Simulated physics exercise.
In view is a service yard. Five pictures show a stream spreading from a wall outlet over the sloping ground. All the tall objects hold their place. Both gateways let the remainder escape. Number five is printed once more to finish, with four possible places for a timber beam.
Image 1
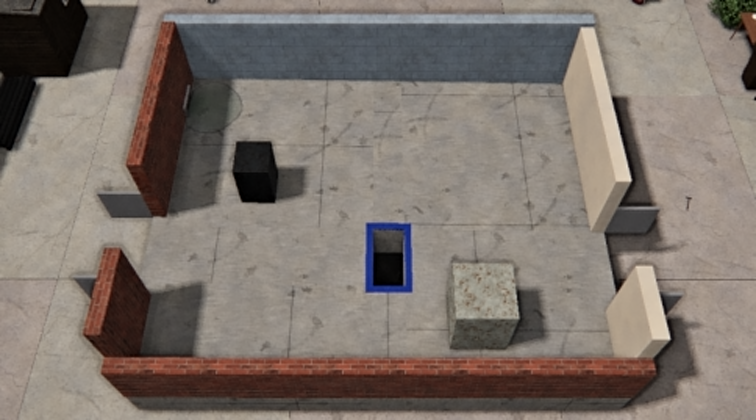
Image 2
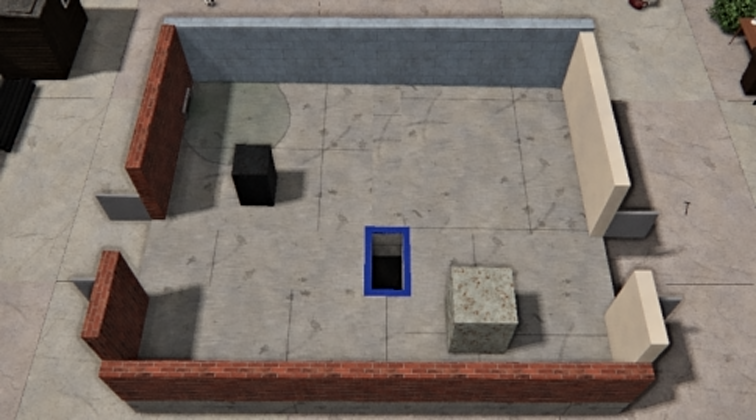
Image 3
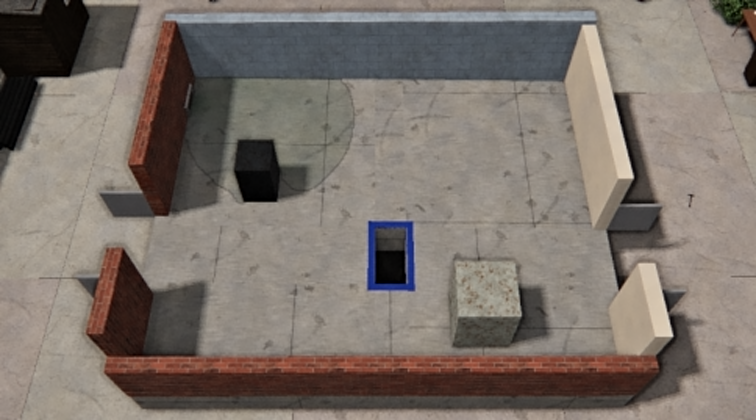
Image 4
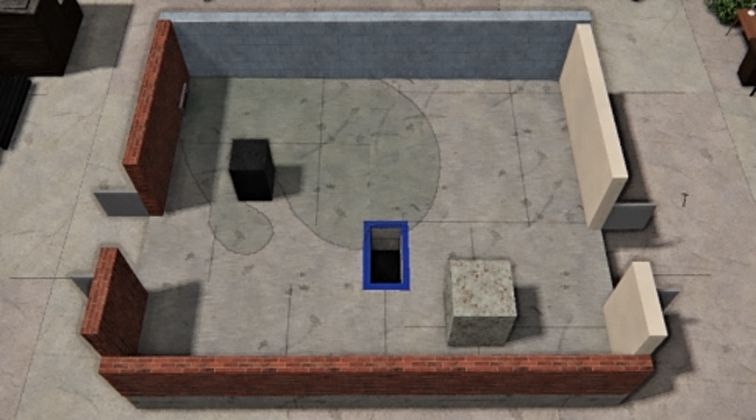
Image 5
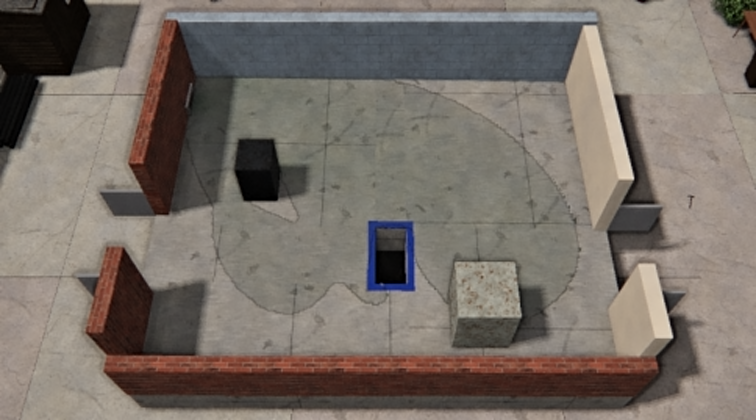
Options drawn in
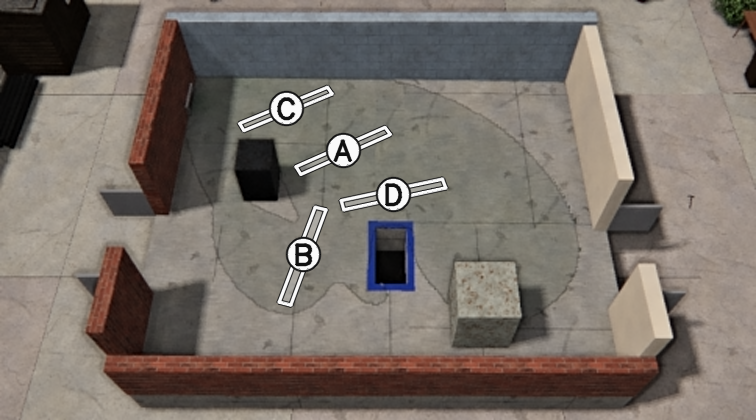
The footage shows a walled yard where a dark wet patch spreads from the upper left corner across the concrete, passing around a black block, then reaching the blue-rimmed pit and a pale stone block toward the right.
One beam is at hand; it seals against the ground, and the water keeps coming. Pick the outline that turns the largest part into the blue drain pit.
B is best.
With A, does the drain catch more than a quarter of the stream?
No, it does not.
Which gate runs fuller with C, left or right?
The right gate.
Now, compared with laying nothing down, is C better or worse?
It is worse.
On the marked copy, A from (298, 170) to (387, 130); B from (285, 303) to (320, 208); C from (241, 127) to (329, 90); D from (342, 205) to (444, 183).
With A, about 11 % of the stream goes into the blue drain pit, about 86 % out by the gates.
With B, about 20 % of the stream goes into the blue drain pit, about 79 % out by the gates.
With C, about 11 % of the stream goes into the blue drain pit, about 89 % out by the gates.
With D, about 10 % of the stream goes into the blue drain pit, about 88 % out by the gates.
